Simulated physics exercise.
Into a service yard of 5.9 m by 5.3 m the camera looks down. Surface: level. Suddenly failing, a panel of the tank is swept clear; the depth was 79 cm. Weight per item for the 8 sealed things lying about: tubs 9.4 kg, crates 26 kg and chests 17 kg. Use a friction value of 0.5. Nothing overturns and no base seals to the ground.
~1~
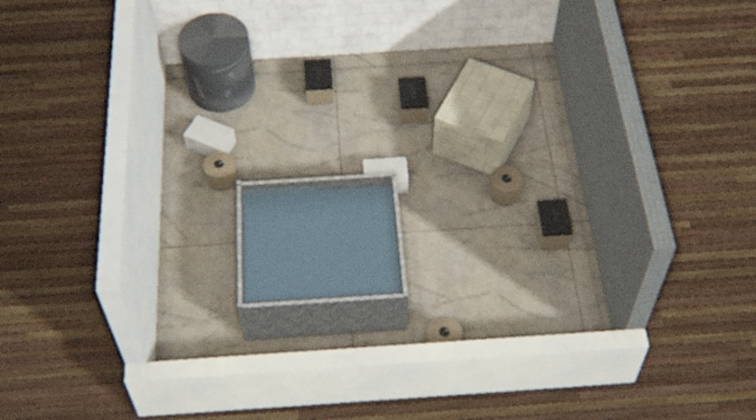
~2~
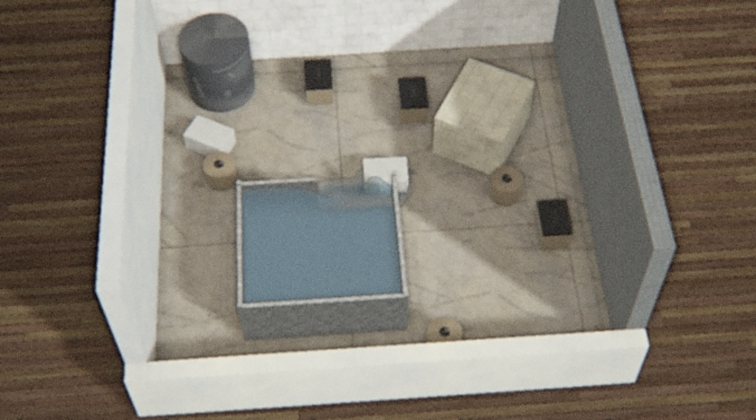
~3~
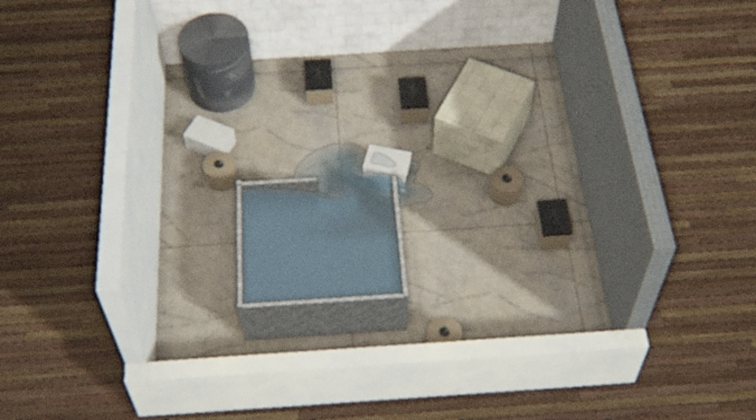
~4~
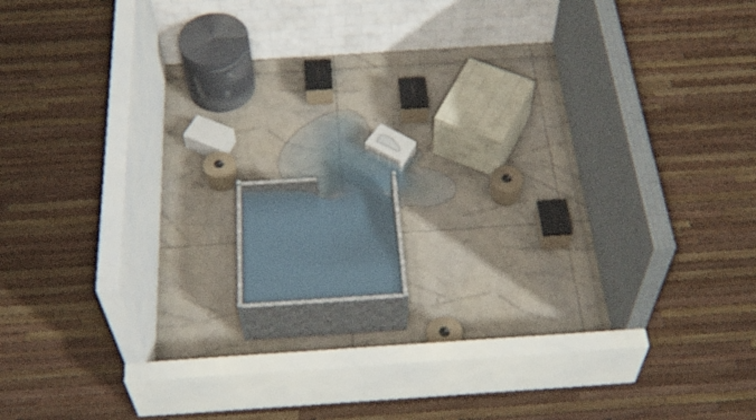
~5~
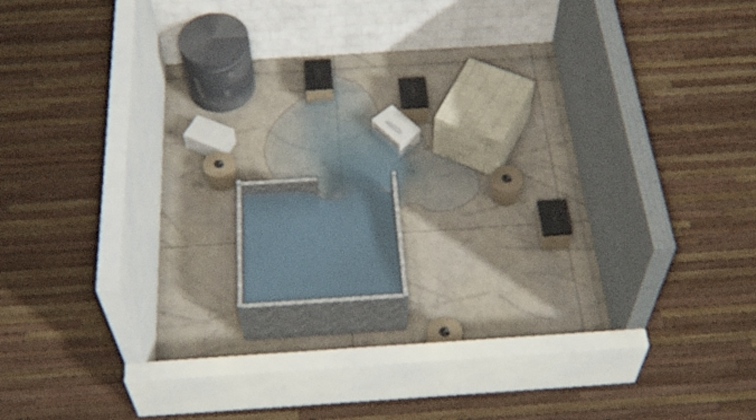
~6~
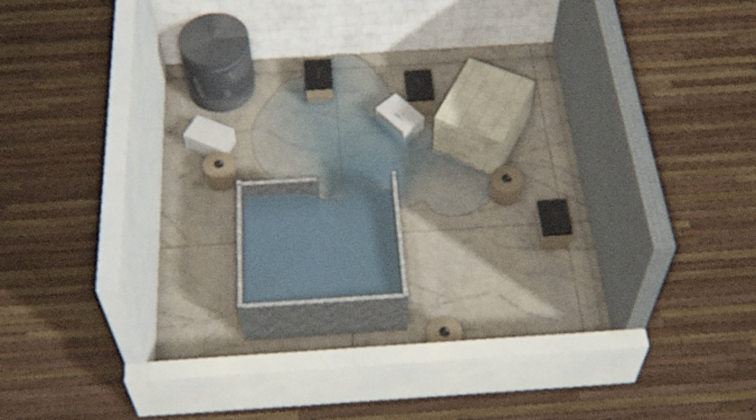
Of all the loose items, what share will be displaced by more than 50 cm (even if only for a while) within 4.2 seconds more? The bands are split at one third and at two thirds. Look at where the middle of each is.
It falls at two thirds or above.
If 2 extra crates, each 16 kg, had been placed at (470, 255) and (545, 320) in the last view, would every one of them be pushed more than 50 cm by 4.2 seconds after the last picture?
First stays inside, then stays inside.
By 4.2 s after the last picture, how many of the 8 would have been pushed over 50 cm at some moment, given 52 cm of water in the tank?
Then 3 of them.
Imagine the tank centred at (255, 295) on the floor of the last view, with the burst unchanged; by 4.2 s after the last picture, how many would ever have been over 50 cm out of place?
6.
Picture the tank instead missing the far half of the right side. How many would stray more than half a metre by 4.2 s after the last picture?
In that case the number is 4.
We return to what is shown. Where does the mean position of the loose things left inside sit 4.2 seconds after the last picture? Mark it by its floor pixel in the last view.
Roughly at (391, 241).
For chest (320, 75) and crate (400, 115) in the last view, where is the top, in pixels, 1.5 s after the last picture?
Roughly (297, 44), then roughly (483, 56).
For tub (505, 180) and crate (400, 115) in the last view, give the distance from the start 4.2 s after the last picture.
In that order: 120 cm, 250 cm.
Then, 0.4 s after the last picture 2 of 8 are over 50 cm from their spots; 0 afloat.
Then, 1.5 s after the last picture 2 of 8 are over 50 cm from their spots; 1 afloat.
Then, 2.8 s after the last picture 5 of 8 are over 50 cm from their spots; 2 afloat.
Then, 4.2 s after the last picture 7 of 8 are over 50 cm from their spots, and 7 have been at some point; 0 afloat.
